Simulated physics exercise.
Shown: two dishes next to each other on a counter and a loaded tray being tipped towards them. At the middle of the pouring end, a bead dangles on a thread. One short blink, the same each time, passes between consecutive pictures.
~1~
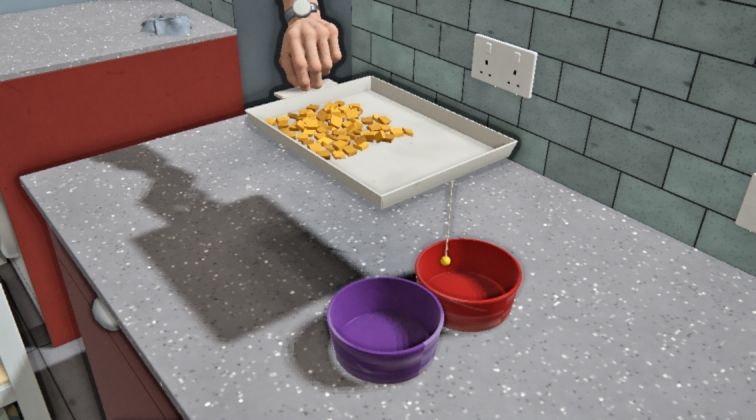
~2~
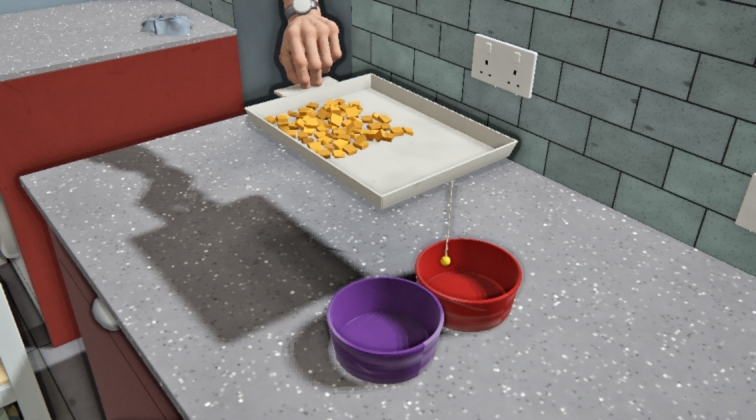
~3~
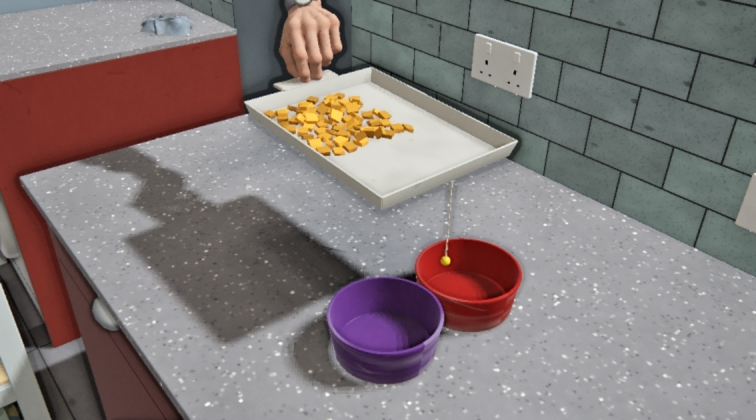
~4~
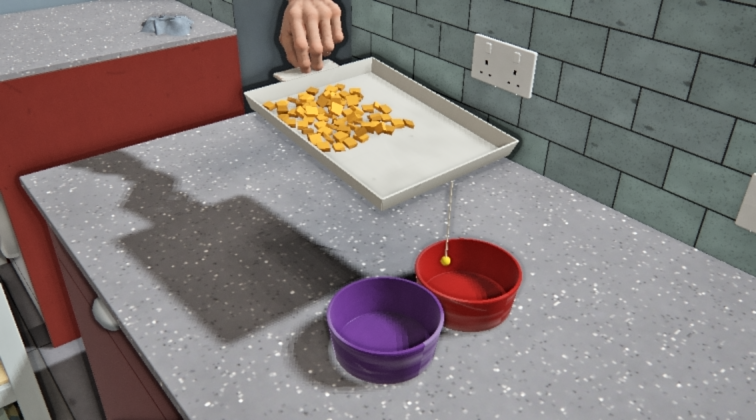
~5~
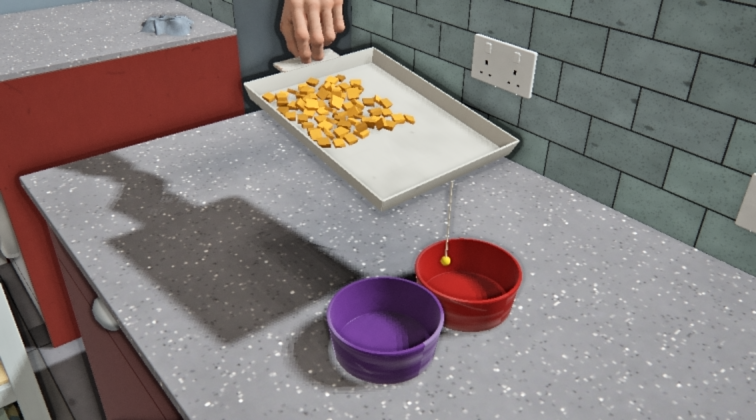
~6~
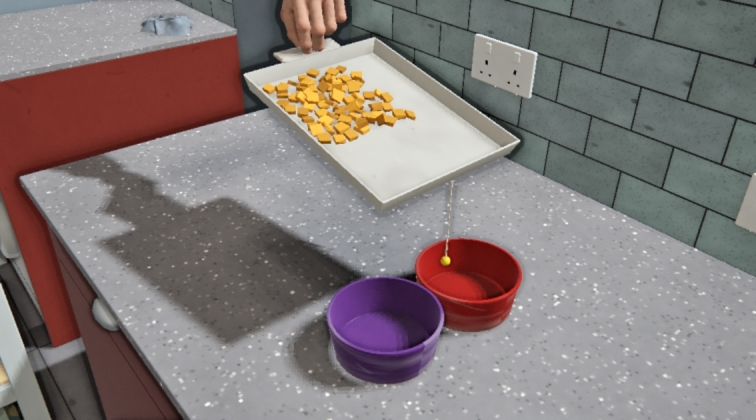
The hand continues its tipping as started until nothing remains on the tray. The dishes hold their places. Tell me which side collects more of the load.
Left.
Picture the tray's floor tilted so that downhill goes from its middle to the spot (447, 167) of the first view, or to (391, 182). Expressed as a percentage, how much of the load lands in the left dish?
Well, 0 percent for one and then 100 percent for the other.
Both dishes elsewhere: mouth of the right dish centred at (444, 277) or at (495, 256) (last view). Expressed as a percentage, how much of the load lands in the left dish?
Respectively 30 percent and 80 percent.
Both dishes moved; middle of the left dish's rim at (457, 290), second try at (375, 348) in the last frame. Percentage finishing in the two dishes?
About 50 and 90 per cent.
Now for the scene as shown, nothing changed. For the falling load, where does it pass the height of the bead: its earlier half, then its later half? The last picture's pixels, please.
The early half goes through (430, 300), the late half through (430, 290).
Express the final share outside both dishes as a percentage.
I'd put it at about 20 percent.
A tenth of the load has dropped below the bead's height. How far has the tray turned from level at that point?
About 60 degrees.
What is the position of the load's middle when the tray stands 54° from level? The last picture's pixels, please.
(413, 174).
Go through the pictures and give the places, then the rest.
In the first frame, corners of the pouring end at (382, 192) and (510, 141), level; middle of the load at (330, 128), small crackers; left dish at (423, 358); right dish at (505, 308); bead on its thread at (445, 261).
In the second frame, corners of the pouring end at (382, 192) and (510, 141), level; middle of the load at (330, 127).
In the third frame, corners of the pouring end at (383, 193) and (511, 140), tipped barely, lowest at the left corner; middle of the load at (330, 123).
In the fourth frame, corners of the pouring end at (383, 195) and (512, 140), tipped a little, lowest at the left corner; middle of the load at (330, 116).
In the fifth frame, corners of the pouring end at (384, 196) and (512, 140), tipped a little, lowest at the left corner; middle of the load at (331, 110).
In the sixth frame, corners of the pouring end at (384, 198) and (513, 140), tipped a little, lowest at the left corner; middle of the load at (331, 103); left dish at (423, 358); right dish at (505, 308).
Soon, tray tipped steeply; nearly all on the tray; a small part in the air.
A while on, tray tipped right over; most on the tray; a small part in the left dish; a stray few in the right dish; a small part outside both; a stray few in the air.
Towards the end, tray tipped past a quarter turn; about half in the left dish; about a quarter in the right dish; about a quarter outside both; a stray few in the air.
Finally, tray tipped past a quarter turn; about half in the left dish; about a quarter in the right dish; about a quarter outside both; a stray few in the air.
